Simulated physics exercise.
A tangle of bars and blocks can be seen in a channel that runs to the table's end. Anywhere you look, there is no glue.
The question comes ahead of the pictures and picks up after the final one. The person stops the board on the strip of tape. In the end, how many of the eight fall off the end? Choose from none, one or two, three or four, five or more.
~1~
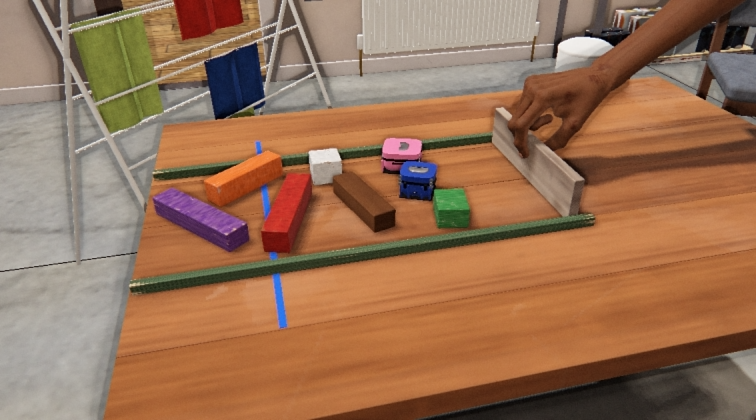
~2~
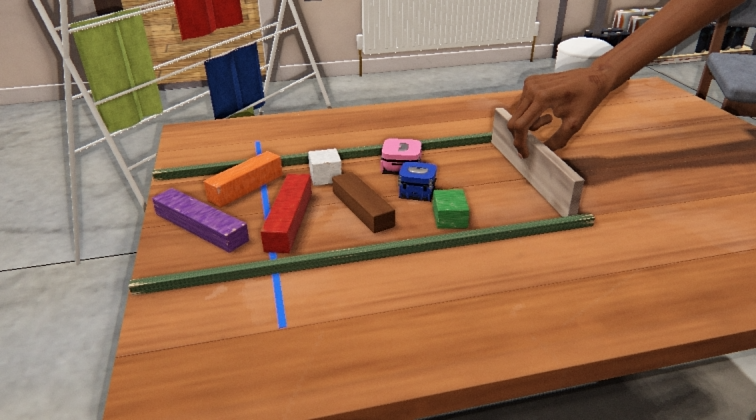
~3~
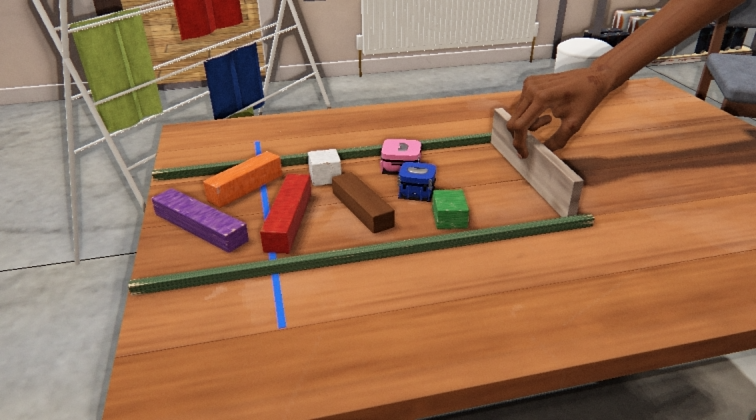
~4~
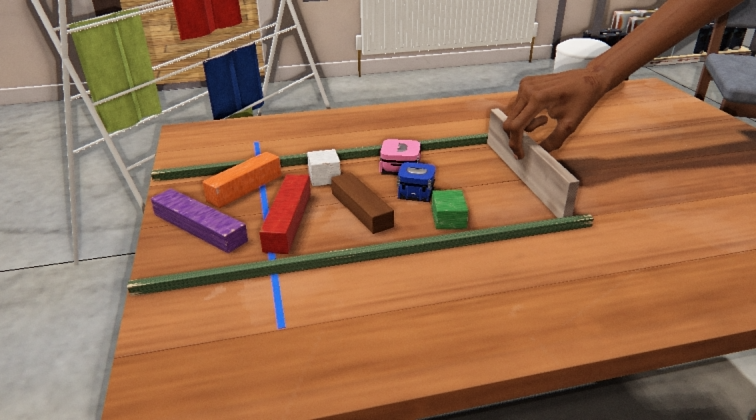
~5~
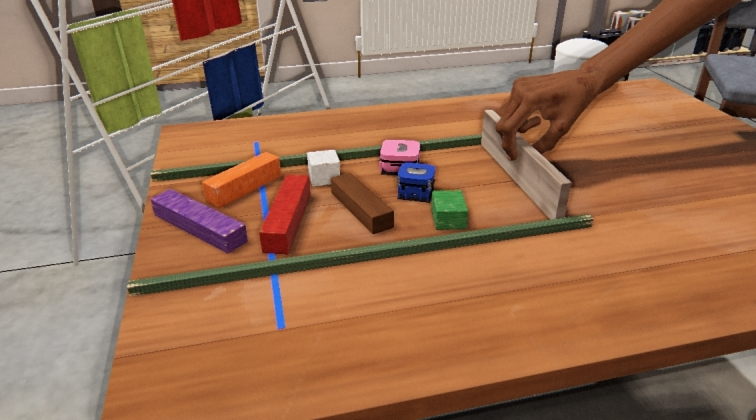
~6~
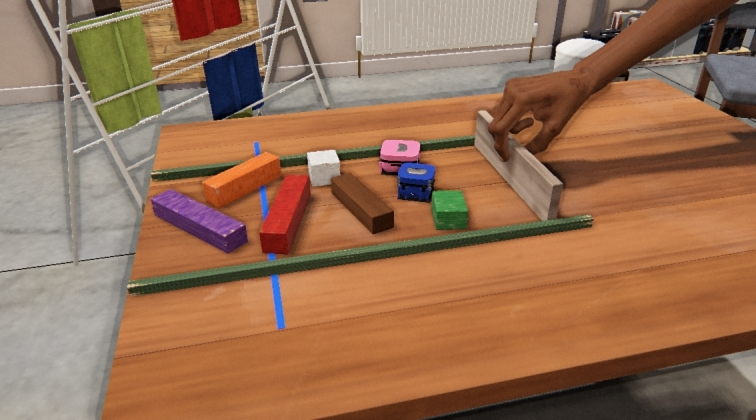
Final count: None.
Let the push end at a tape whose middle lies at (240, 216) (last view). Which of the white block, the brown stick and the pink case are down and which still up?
OK, so the white block stays where it is, the brown stick stays where it is, and the pink case? It stays where it is.
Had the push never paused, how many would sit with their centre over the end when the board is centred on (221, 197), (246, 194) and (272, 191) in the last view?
Taking the three positions in turn, the counts come to 2, 1 and 0.
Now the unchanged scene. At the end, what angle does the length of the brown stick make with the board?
About 10°.
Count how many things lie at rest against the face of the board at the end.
Result: 3 in all.
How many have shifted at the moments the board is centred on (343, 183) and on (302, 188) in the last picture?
It comes to 7 for the first spot, 8 for the other.
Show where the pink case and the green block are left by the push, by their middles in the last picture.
In the last picture, roughly (242, 180) and (253, 238).
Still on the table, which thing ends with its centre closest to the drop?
It is the purple bar.
Early on, none off yet; purple bar at rest near (198, 220); orange bar at rest near (244, 179); red bar at rest near (287, 211).
A while later, none off yet; purple bar at rest near (198, 220); orange bar moving near (237, 180); red bar travelled a little near (271, 213).
Finally, the number that fall off is zero.
